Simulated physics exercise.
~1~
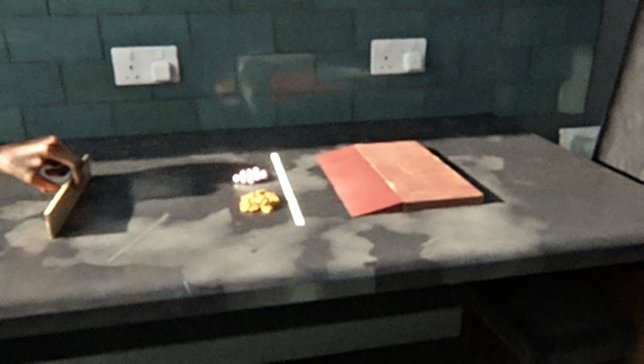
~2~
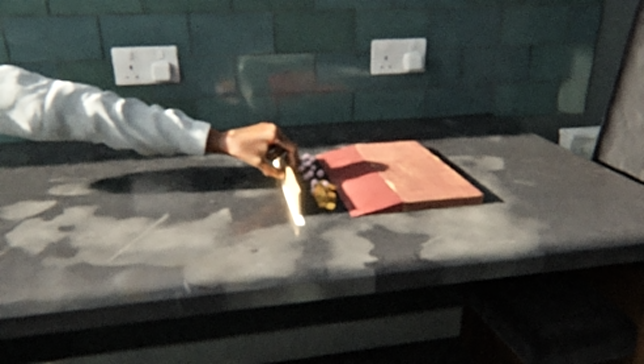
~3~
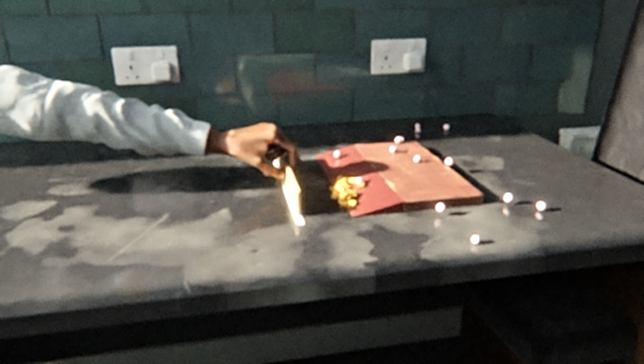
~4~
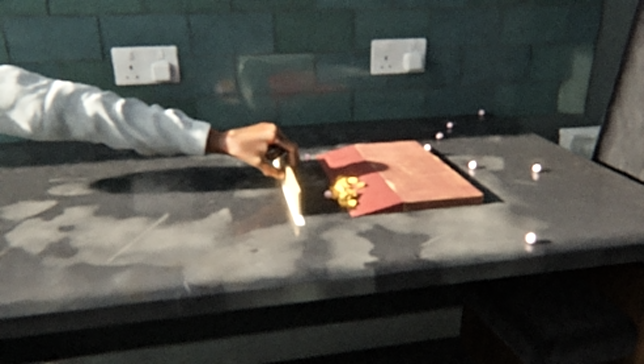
On a dark, patchy countertop against green tiles with two white sockets, seen from the front and slightly above, a hand at the left holds an upright strip of wood. Ahead of it lie a small heap of pale pink balls behind a heap of yellow pieces, then white tape and a reddish ramp. The hand sweeps the strip right, pushing both heaps toward the ramp, and stops at the tape. The pale balls scatter over and around the ramp, several rolling beyond it, while the yellow pieces stay clustered at its lower left edge. Finally, the balls are spread mostly toward the right.
